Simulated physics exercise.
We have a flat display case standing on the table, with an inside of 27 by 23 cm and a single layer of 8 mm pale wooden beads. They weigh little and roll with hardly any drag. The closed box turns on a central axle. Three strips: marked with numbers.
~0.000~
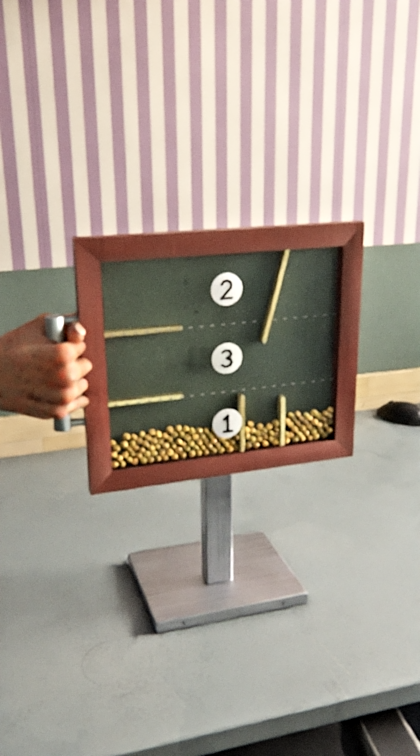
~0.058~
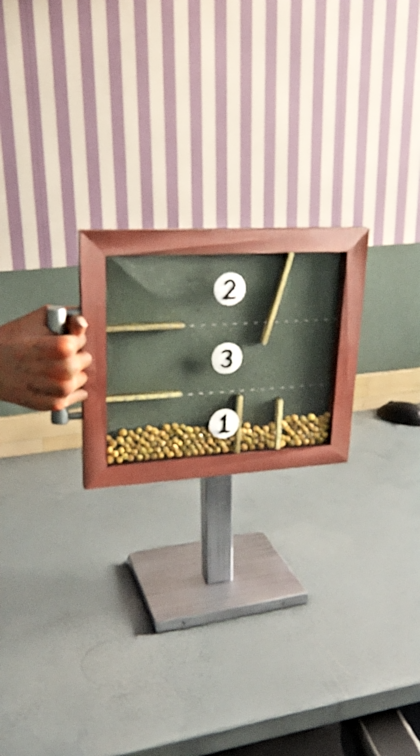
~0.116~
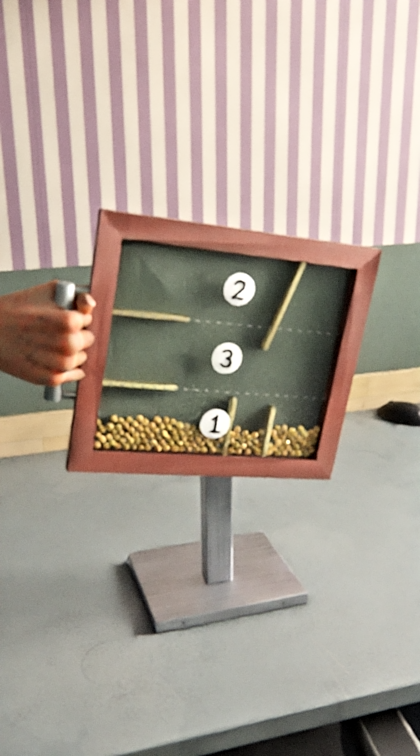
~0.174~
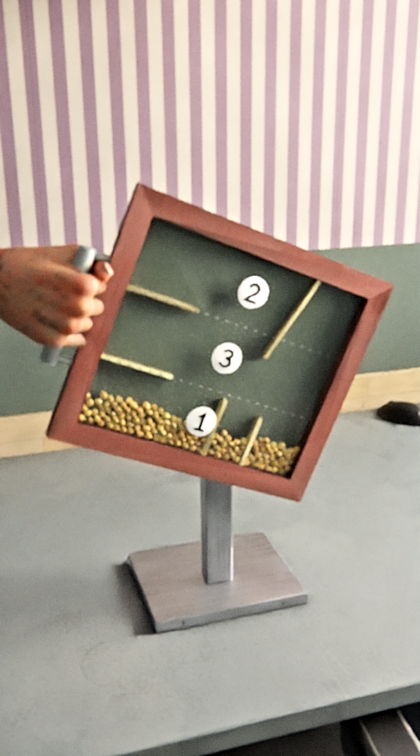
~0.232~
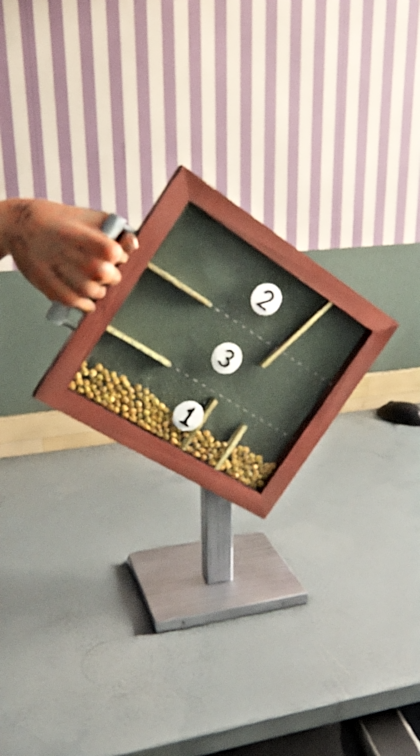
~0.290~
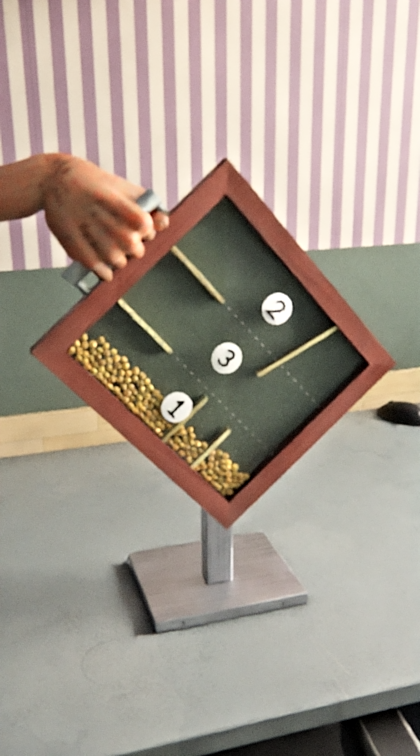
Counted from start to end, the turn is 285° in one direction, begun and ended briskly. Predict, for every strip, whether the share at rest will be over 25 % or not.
No. 1: Over; 2: Over; 3: Not over.
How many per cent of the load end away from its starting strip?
About 65 %.
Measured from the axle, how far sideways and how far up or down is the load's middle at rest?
Some 3 cm left and 8 cm below.
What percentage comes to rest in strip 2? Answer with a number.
Some 55 percent.
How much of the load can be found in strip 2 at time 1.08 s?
The share there is some 100 per cent.
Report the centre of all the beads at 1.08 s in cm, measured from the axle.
The middle sits around 7 cm left and 6 cm below.
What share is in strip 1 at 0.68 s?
The share there is around 60 percent.
After 0.68 s, it stands 136° clockwise; the beads' middle is 6 cm left of and level with the centre; no. 1, 60 %, no. 2, 10 %, no. 3, 30 %.
After 1.08 s, it has come round 225° clockwise; the beads' middle is 7 cm left of and 6 cm below the centre; no. 2, 100 %.
After 1.42 s, it has come round 285° clockwise; the beads' middle is 7 cm left of and level with the centre; no. 2, 85 %, no. 3, 15 %.
All still by 2.5 s, it has come round 285° clockwise; no. 1, 35 %, no. 2, 55 %, no. 3, 5 %.
